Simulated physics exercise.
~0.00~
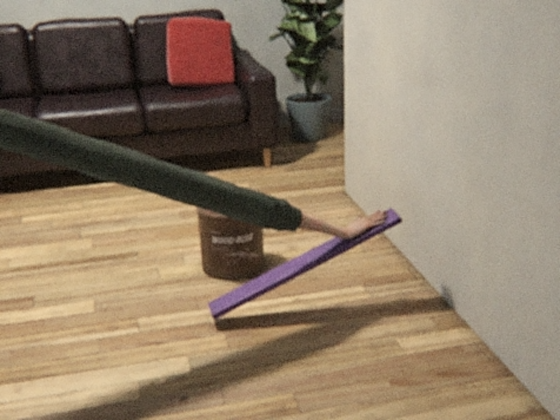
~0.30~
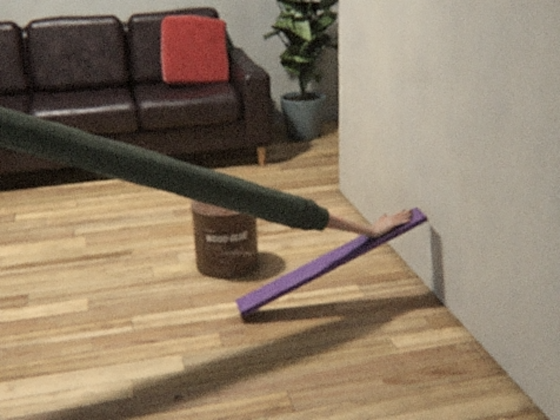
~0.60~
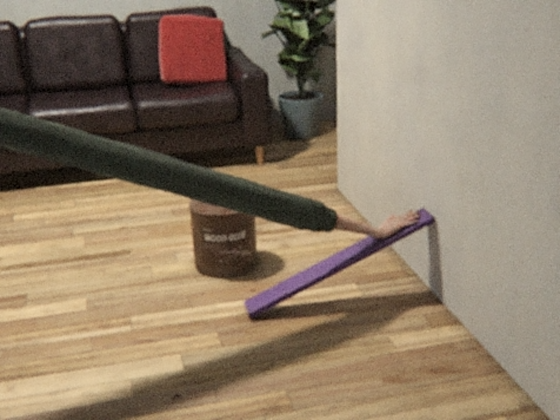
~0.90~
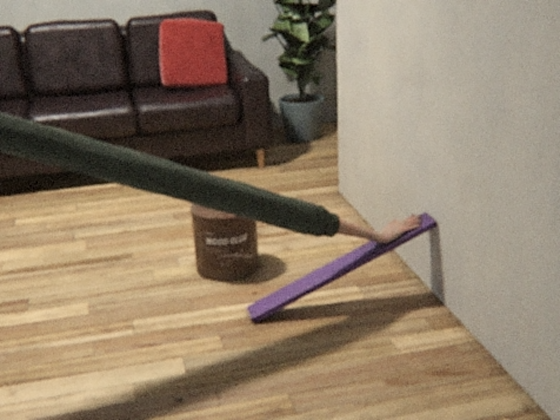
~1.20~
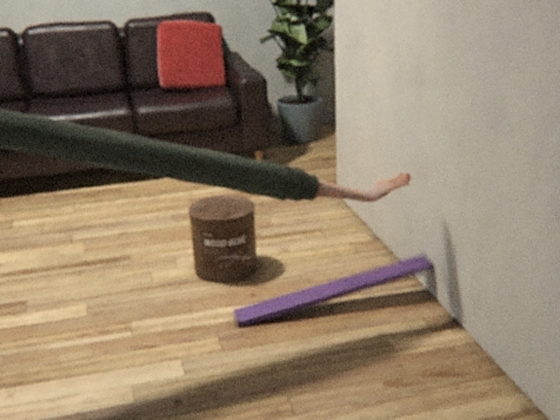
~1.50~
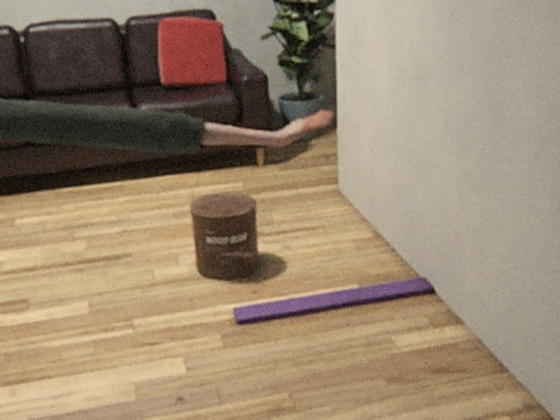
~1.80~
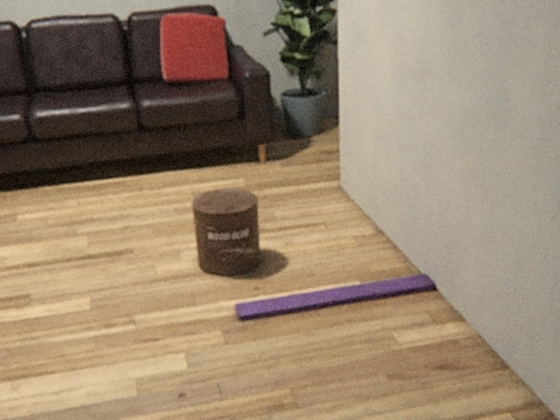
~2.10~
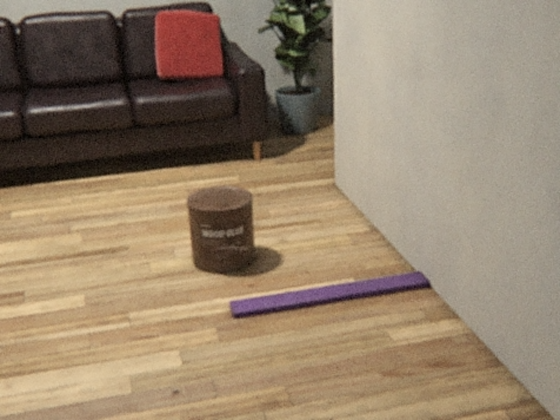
In this clip, a hand moves a tilted purple plank to the right until its raised end leans against a wall, then lets go and withdraws. The plank slides down and ends lying flat on the wooden floor, while the brown pail nearby stays put.
